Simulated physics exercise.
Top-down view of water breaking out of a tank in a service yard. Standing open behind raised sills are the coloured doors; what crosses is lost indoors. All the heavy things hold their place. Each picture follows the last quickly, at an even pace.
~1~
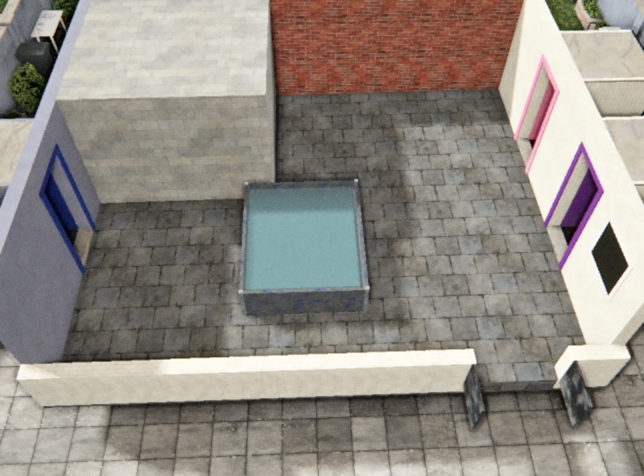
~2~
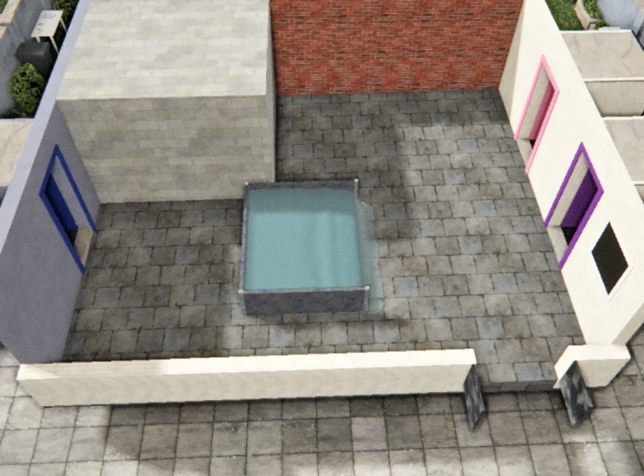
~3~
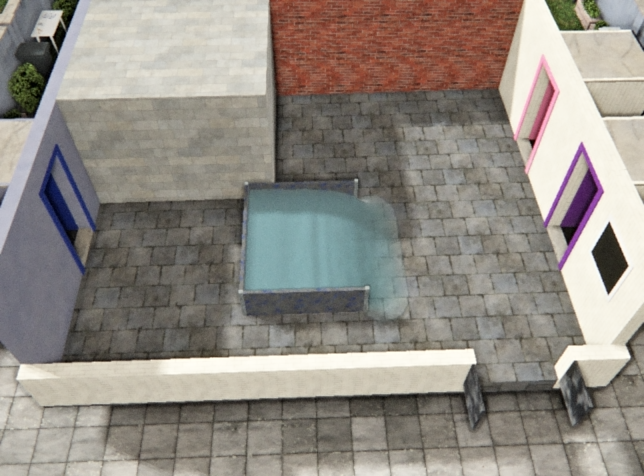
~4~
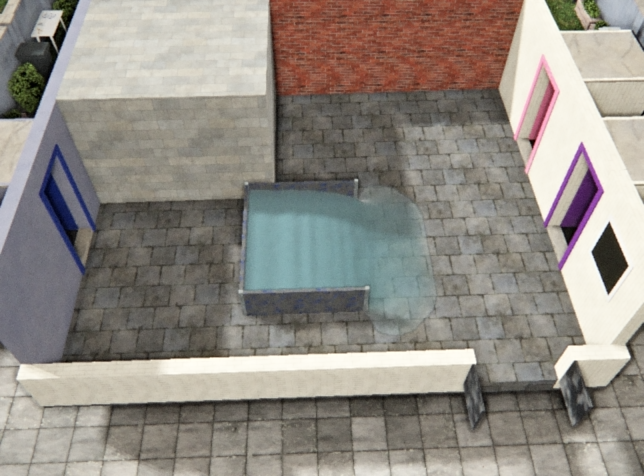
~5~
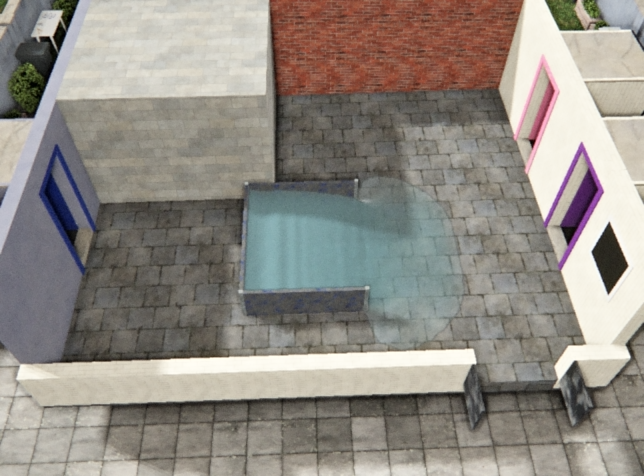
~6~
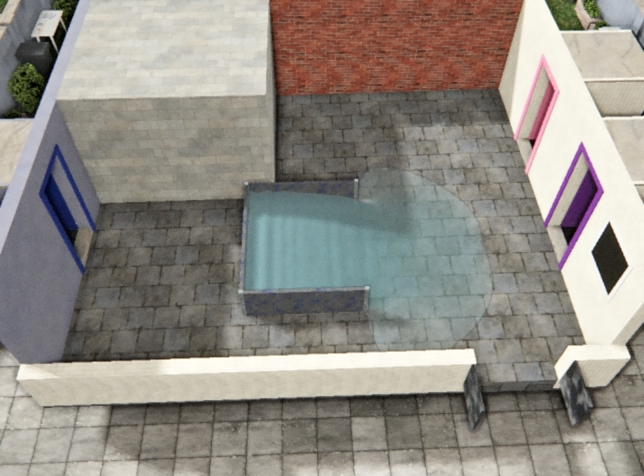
A tank of water stood whole and still in a paved, walled yard with coloured doorways, then water poured out of its right side and spread rightward across the paving in a widening, rounded sheet.
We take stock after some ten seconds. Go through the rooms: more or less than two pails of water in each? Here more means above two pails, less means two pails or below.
Purple door: More; pink door: More; blue door: Less.
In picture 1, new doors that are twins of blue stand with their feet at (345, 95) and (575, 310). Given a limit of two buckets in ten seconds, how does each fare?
Lab note, doors in listed order: Under the limit, over the limit.
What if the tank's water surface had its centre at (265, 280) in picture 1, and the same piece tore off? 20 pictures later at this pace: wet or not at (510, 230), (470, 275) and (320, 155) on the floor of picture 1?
Taking them in the order asked: Inundated, then inundated, then spared.
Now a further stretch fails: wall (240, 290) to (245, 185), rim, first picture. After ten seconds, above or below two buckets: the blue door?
I reckon blue door overshoots.
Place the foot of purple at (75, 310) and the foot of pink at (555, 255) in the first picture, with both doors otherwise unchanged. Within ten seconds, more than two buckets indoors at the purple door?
The purple door stays inside the limit, I'd say.
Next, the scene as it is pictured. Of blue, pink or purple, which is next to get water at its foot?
Going by the pictures, it would be the purple-painted one.
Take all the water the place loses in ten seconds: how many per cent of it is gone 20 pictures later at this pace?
I'd put it at 50 per cent.
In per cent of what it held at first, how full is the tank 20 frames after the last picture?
Some 22 per cent.
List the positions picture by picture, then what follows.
The first picture shows the tank at (303, 236) is whole and still.
In the second picture, water pours out at (358, 247) and has run to (370, 313).
In the third picture, water pours out at (358, 248) and has run to (387, 318).
In the fourth picture, water pours out at (358, 249) and has run to (409, 326).
In the fifth picture, the front is at (428, 335), out from the gap at (358, 249).
In the sixth picture, water pours out at (358, 250) and has run to (482, 309).
A moment on, water covers 35 % of the floor; the purple door under two buckets in, the pink door not reached, the blue door not reached.
Next, water covers 40 % of the floor; the purple door far over two buckets in, the pink door under two buckets in, the blue door not reached.
Then, water covers 45 % of the floor; the purple door far over two buckets in, the pink door over two buckets in, the blue door not reached.
Later, water covers 60 % of the floor; the purple door far over two buckets in, the pink door over two buckets in, the blue door not reached.
In the end, water covers 85 % of the floor; the purple door far over two buckets in, the pink door over two buckets in, the blue door not reached.
